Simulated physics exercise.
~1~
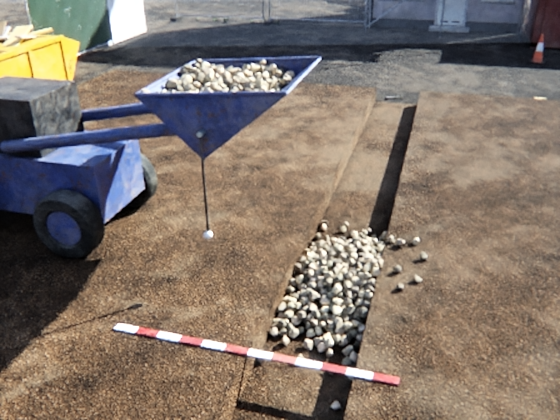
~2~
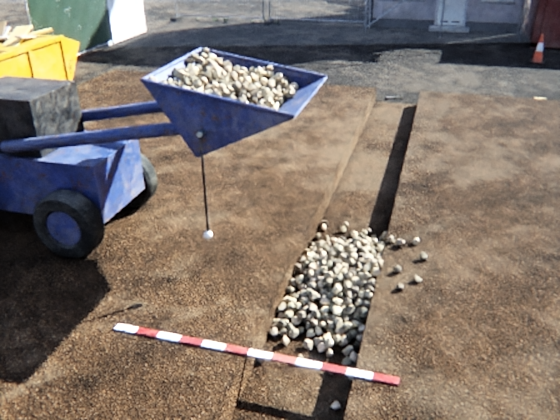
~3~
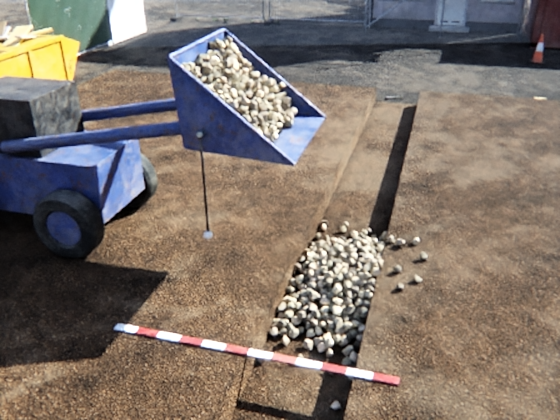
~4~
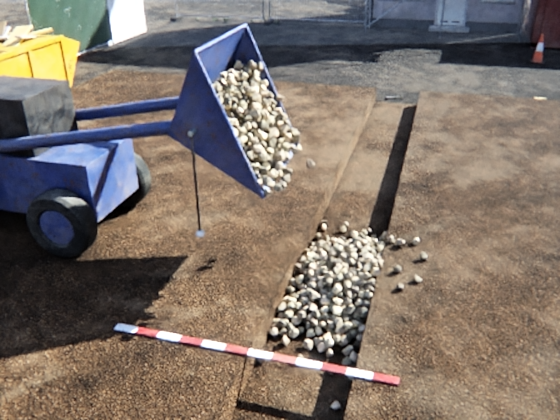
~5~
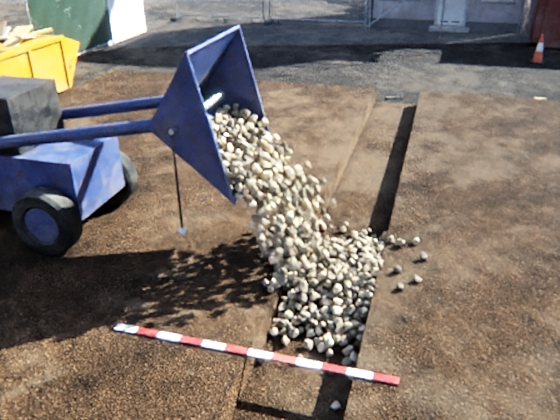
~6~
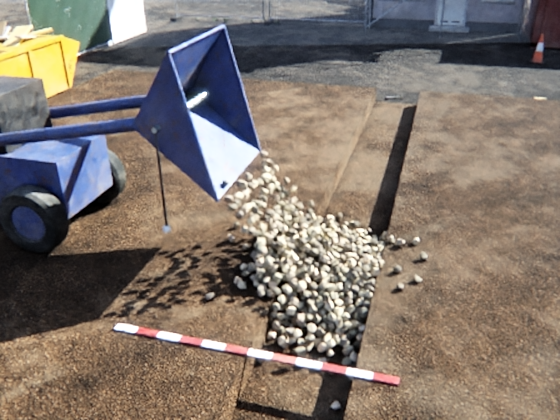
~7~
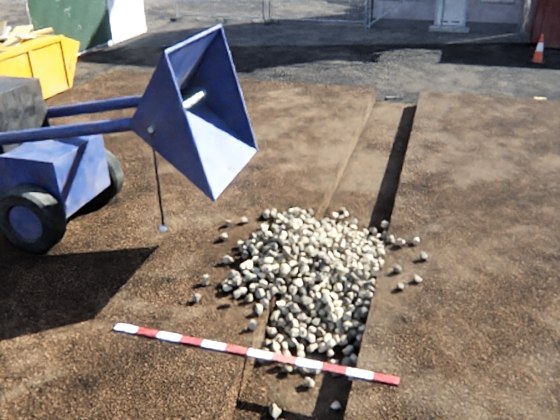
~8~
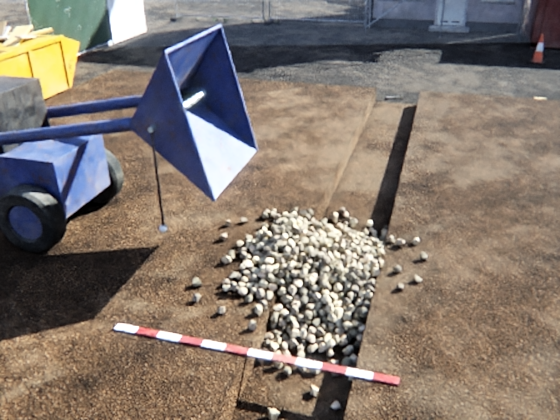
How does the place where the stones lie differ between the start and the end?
At the start the stones are split between the raised bucket and a pile in the trench. At the end they are all down on the ground, in one broad heap over the trench and the ground just left of it, with a few strays around it.
The clip opens on a blue wheeled loader at the left holding a raised bucket full of pale stones, with a loose pile already lying in a narrow trench beside a red and white striped staff. The bucket tips forward to the right, and the stones slide toward its lower edge. As it steepens, the machine rolls back to the left and the stones pour out in a thick stream. They land on the old pile and on the ground just left of the trench. At the end the tilted bucket hangs empty and still above a broad heap covering part of the trench.
